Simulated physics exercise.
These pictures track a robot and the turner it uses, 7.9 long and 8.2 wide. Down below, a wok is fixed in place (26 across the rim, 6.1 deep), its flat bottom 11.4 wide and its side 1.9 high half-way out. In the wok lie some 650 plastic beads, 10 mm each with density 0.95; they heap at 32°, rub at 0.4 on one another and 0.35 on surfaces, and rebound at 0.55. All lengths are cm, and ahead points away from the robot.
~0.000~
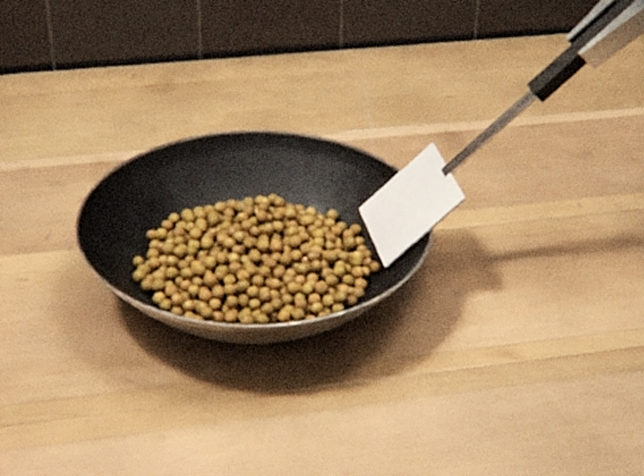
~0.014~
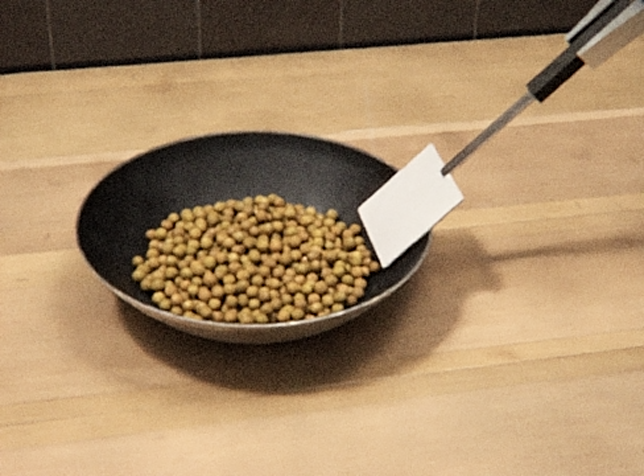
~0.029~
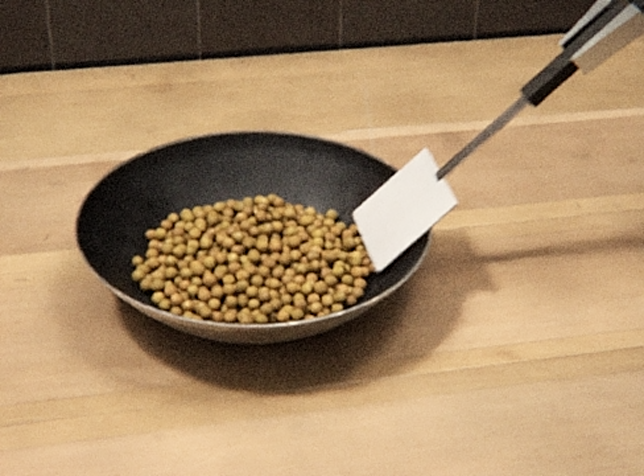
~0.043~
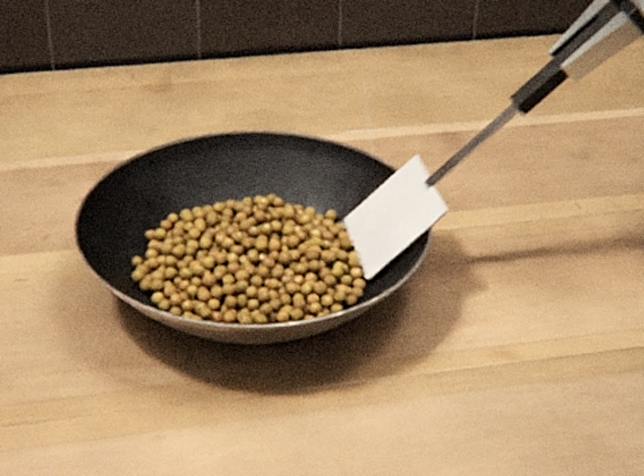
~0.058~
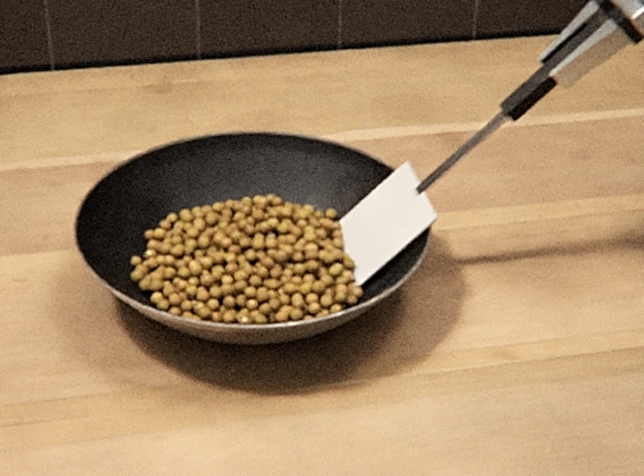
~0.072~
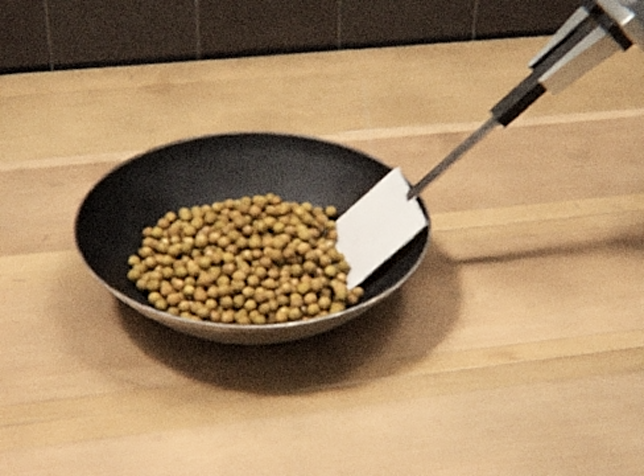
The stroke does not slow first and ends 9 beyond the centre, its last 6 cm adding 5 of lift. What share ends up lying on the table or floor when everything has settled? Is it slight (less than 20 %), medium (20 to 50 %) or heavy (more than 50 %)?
Slight.
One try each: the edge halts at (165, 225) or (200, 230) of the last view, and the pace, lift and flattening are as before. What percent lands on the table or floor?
Estimates, in order: 5 % and 0 %.
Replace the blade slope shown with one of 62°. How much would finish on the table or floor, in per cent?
In that case, around 15 percent would end up on the table or floor.
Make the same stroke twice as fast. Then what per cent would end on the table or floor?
About 30 per cent.
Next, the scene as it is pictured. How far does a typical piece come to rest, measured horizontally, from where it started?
3 cm.
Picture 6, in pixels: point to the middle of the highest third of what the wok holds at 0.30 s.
It is centred at roughly (161, 240).
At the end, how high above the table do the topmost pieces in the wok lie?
6.0 cm.
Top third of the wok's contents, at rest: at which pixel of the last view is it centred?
Roughly (157, 261).
After 0.19 s, sloping 44°, highest piece 5 above the table; 649 in the wok.
After 0.30 s, sloping 44°, highest piece 7 above the table; 649 in the wok.
After 0.56 s, sloping 44°, highest piece 6 above the table; 555 in the wok, 80 on the table or floor, 14 on the blade or in flight.
After 1.61 s, sloping 44°, highest piece 6 above the table; 555 in the wok, 94 on the table or floor.
At rest, 555 in the wok, 94 on the table or floor. That is 14 % on the table or floor.
